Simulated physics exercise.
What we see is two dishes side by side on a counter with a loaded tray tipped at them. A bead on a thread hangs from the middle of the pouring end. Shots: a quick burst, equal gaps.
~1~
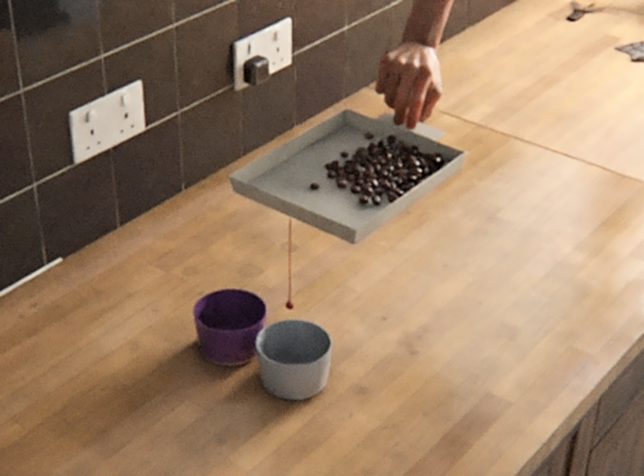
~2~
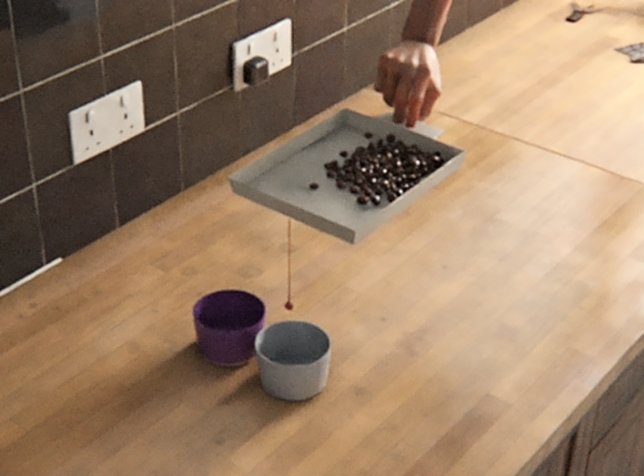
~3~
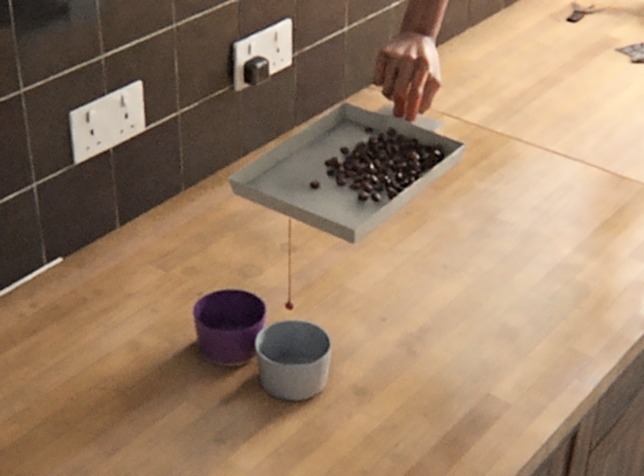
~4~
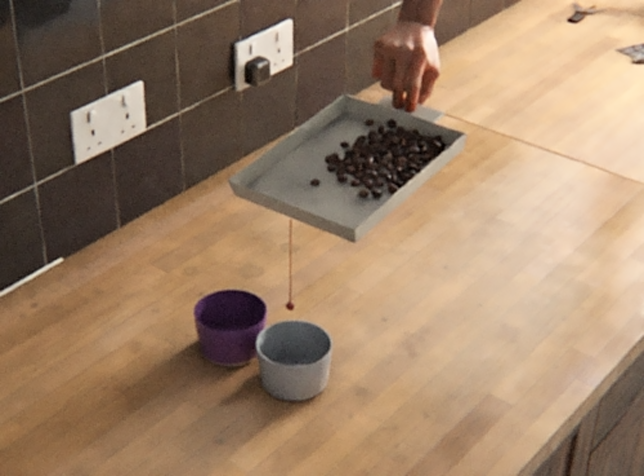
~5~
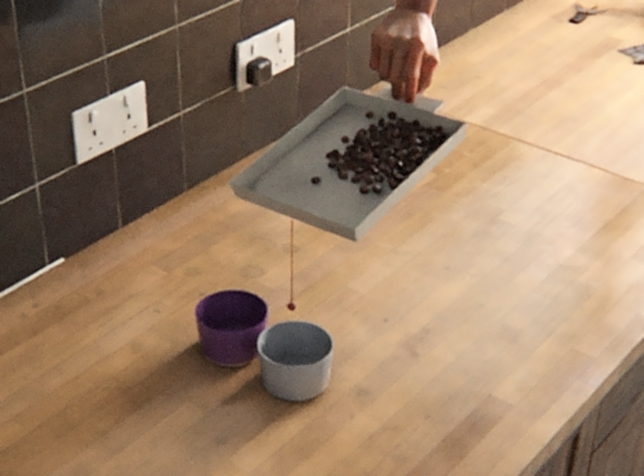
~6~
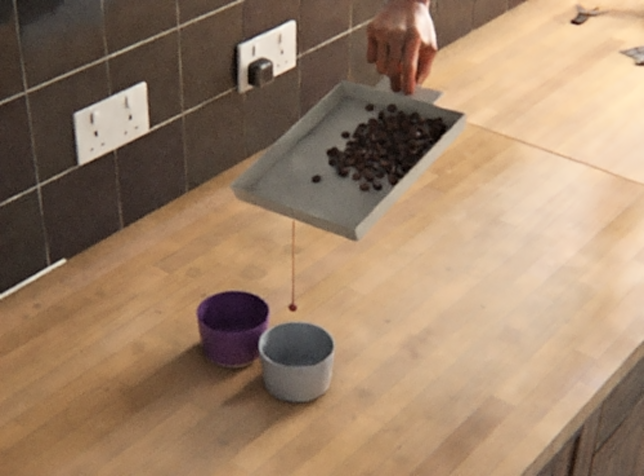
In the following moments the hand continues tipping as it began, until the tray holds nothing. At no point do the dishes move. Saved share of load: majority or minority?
Most of what falls will go into the dishes.
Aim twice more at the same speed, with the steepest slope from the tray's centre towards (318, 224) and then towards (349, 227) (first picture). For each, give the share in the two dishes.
I'd expect around 40 in a hundred first and around 10 in a hundred second.
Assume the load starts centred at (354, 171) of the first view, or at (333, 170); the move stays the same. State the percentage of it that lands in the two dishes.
It would be about 80 per cent for the first and about 80 per cent for the second.
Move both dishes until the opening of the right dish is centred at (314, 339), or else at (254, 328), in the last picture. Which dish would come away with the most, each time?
Well, first the one further left, then the one further right.
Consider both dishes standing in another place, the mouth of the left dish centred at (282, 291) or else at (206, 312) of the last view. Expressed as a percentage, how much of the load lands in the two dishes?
Trial 1 about 0 %, trial 2 about 60 %.
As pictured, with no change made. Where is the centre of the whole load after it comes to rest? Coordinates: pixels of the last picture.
About (231, 341).
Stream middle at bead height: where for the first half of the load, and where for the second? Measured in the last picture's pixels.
(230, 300) first, (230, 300) later.
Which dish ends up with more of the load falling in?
Simple - it is the one placed left.
Shortly afterwards, tray tipped steeply; all but a few on the tray; only a few in the left dish; only a few outside both; a little in the air.
Next, tray tipped past a quarter turn; near half on the tray; only a few in the right dish; near a quarter in the left dish; a little outside both; near a quarter in the air.
Some moments later, tray tipped past a quarter turn; a little in the right dish; the bulk in the left dish; near a quarter outside both.
In the end, tray tipped past a quarter turn; a little in the right dish; the bulk in the left dish; near a quarter outside both.
